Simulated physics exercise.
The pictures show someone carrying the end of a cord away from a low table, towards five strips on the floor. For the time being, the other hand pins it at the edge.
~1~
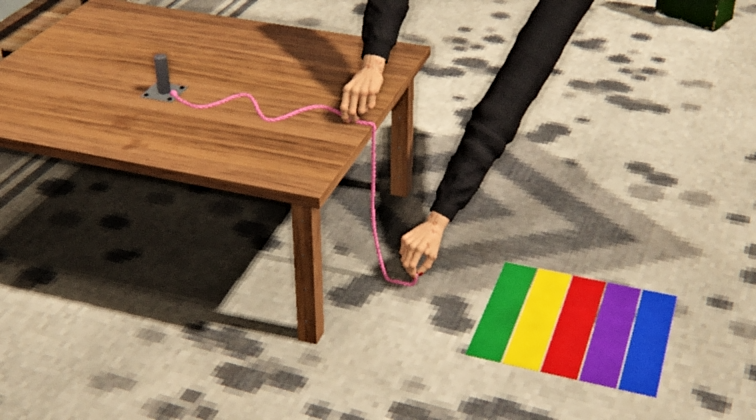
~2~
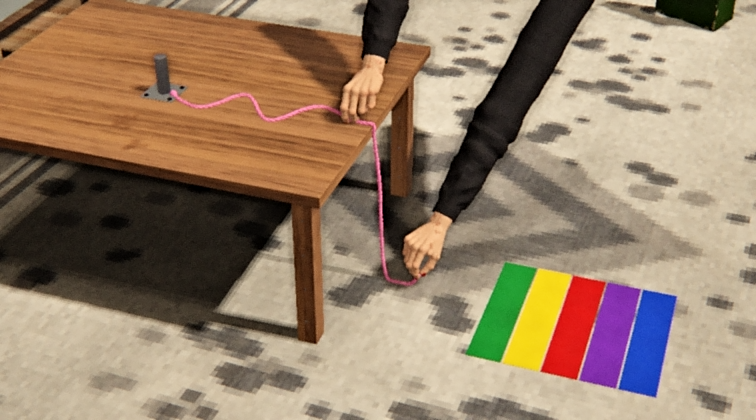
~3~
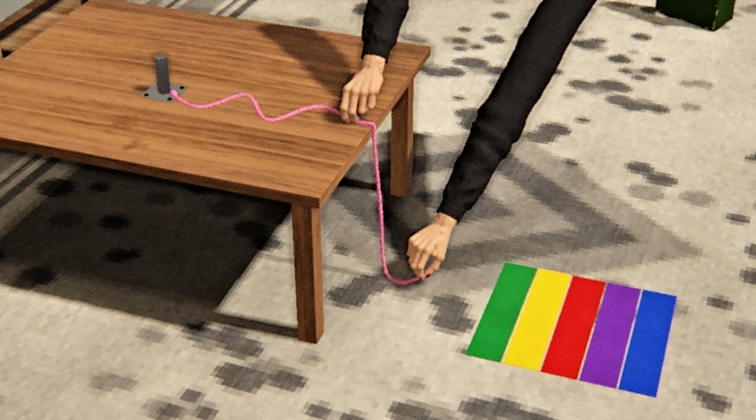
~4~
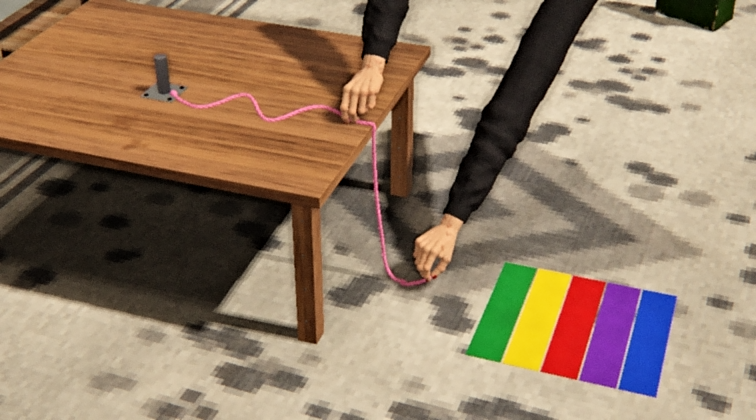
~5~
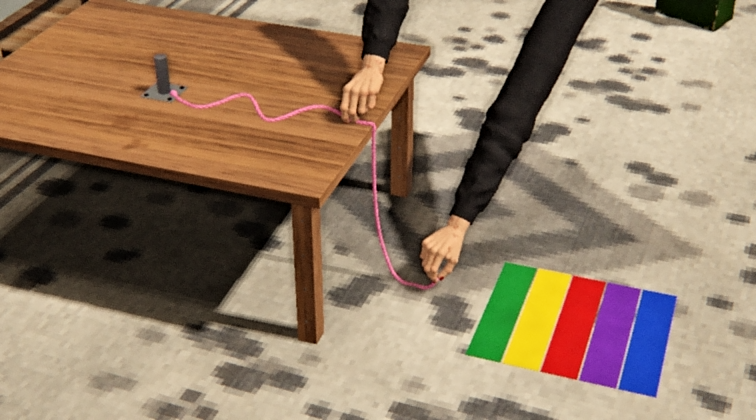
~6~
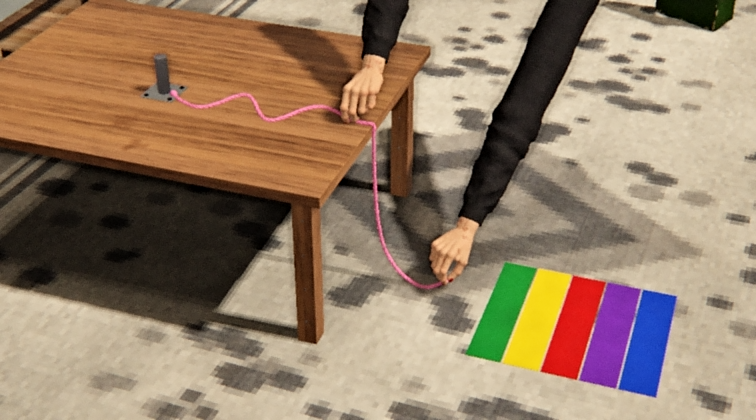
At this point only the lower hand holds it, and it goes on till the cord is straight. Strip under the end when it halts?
Purple strip.
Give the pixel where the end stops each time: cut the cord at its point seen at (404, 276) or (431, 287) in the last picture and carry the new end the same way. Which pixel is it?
Estimated pixels: (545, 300) then (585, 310).
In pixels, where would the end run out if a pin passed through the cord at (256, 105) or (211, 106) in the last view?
The spots come out as (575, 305) and (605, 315), in that order.
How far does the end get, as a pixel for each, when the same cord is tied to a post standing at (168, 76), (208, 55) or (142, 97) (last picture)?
You'd find it around (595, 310), then (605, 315), and finally (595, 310).
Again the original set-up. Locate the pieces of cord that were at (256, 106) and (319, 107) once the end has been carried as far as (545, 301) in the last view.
Roughly (287, 111) for one and roughly (372, 131) for the other.
A little later, end near (545, 301); over yellow.
Next, end near (590, 310); over red.
When it is tight, end near (615, 315); over purple. It gets as far as the purple strip.
